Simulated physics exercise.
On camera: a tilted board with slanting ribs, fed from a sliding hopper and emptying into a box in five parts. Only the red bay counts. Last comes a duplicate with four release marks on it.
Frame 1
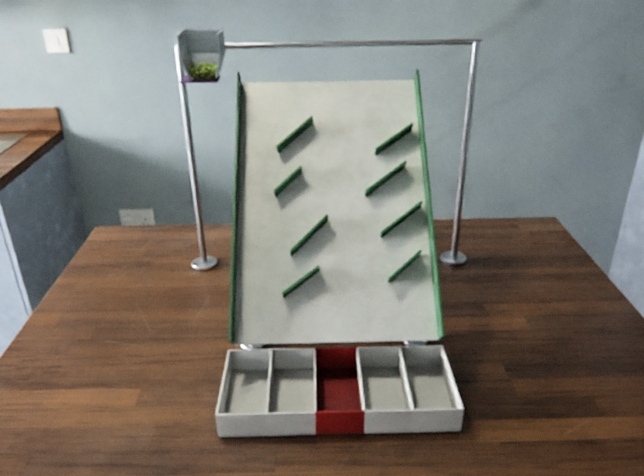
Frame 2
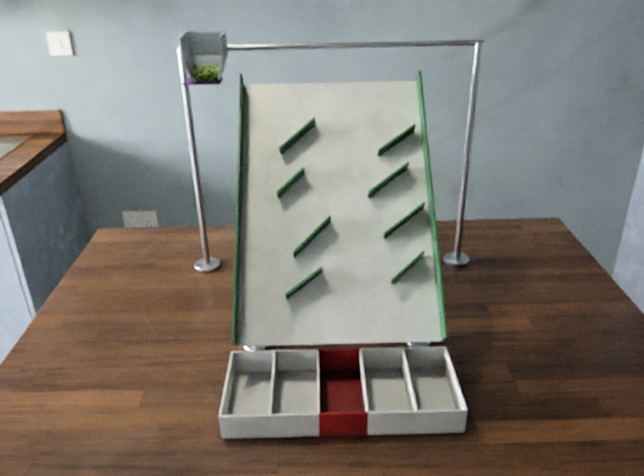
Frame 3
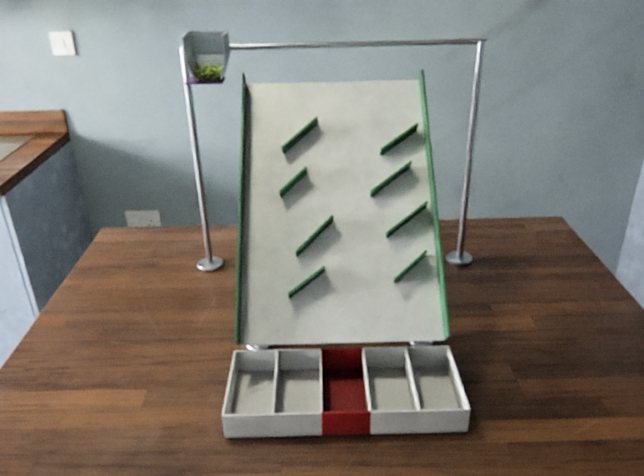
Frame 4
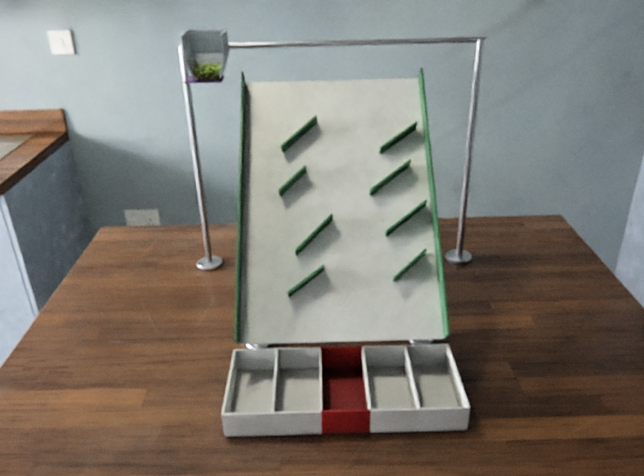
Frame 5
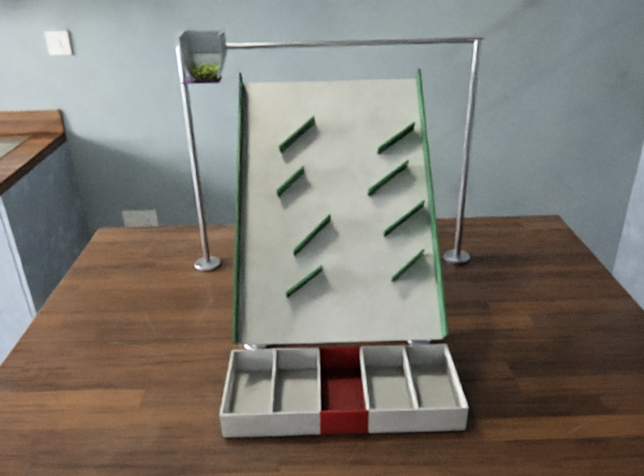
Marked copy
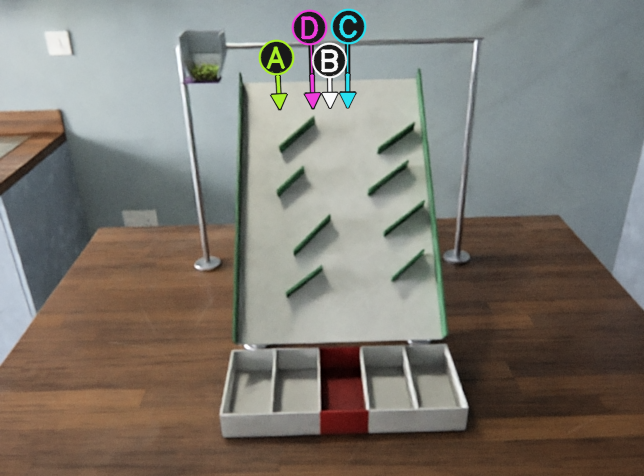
On a wooden table against a blue-grey wall, a small hopper of green bits hung above a tilted board with green ribs and a divided box, and nothing moved except the view, which shifted slightly.
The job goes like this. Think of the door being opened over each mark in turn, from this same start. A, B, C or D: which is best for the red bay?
Choose C.
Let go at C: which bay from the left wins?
It is the third one.
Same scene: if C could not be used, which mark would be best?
That is mark B.
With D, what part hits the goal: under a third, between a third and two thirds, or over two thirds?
Mark D gives under a third.
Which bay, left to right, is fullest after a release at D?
It is the first one.
On the marked copy, mark A meets the board at (279, 103); mark B meets the board at (330, 102); mark C meets the board at (347, 101); mark D meets the board at (312, 102).
For mark A, none in the red bay, most in other bays, a small part held on the board.
For mark B, about a quarter in the red bay, about half in other bays, a small part held on the board, a small part outside the box.
For mark C, about half in the red bay, about a third in other bays, a small part held on the board, a small part outside the box.
For mark D, a small part in the red bay, most in other bays, a small part held on the board.
